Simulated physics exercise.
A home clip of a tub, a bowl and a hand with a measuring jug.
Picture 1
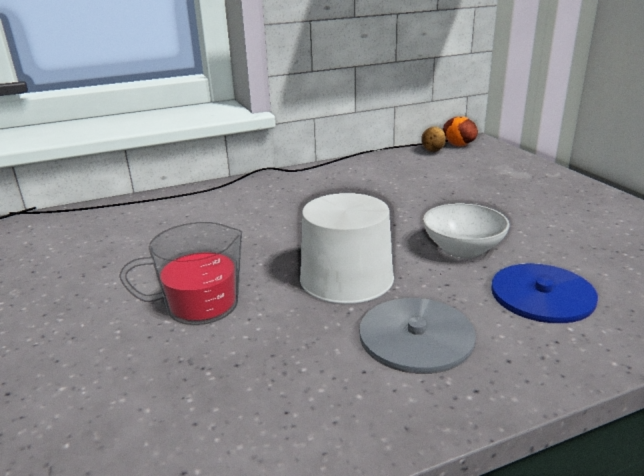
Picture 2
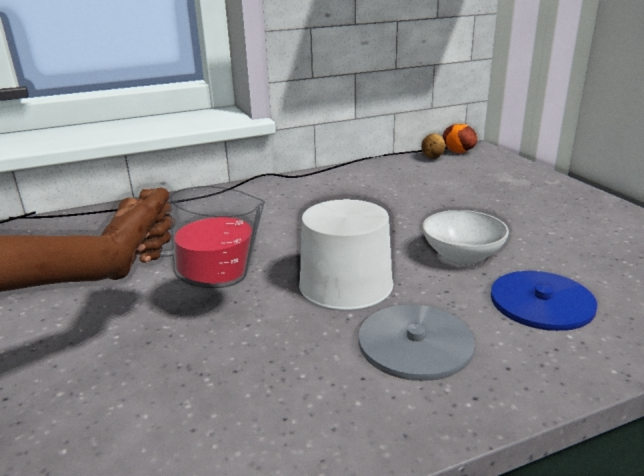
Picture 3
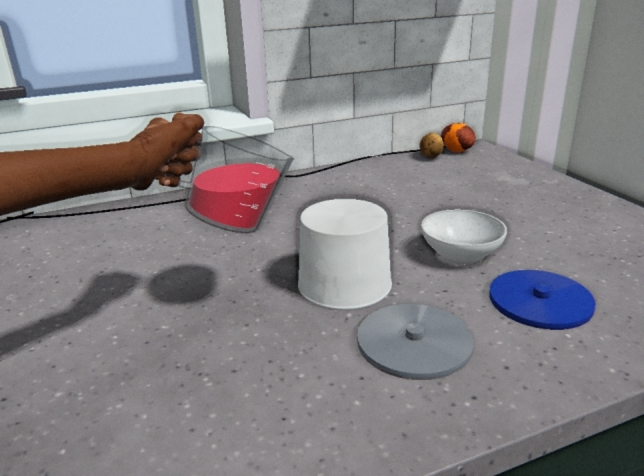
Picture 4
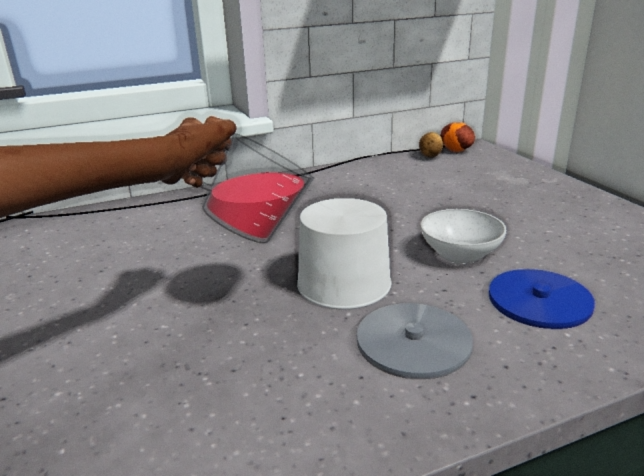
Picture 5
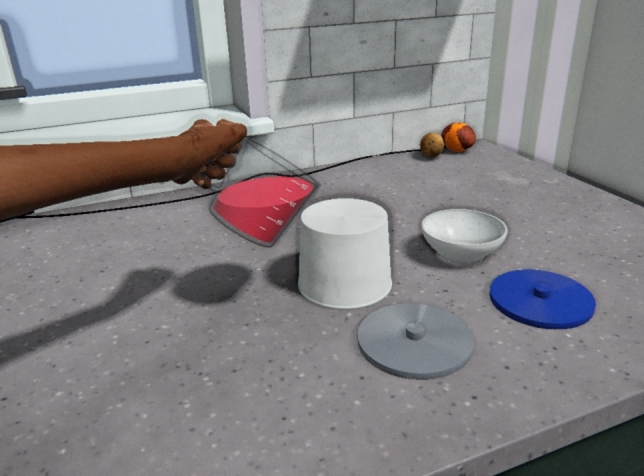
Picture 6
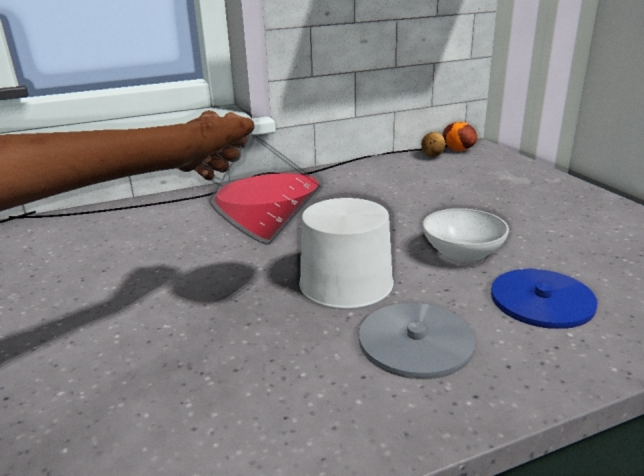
A hand lifting a clear measuring jug of red liquid from a speckled countertop and tilting it rightward beside an upturned white tub.
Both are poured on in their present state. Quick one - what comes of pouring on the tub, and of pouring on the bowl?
Result: The tub shuts it out, the bowl lets it in.
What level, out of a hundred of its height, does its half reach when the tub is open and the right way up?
Going by my count, 15 in a hundred.
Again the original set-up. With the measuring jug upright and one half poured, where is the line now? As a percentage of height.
25 per cent, roughly.
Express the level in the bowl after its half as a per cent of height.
I reckon it comes up near 60 per cent.
Soon after, it runs off the upturned base of the tub.
Later, the squash goes into the bowl.
In the end, the tub is empty, in a puddle; the bowl has its share inside.
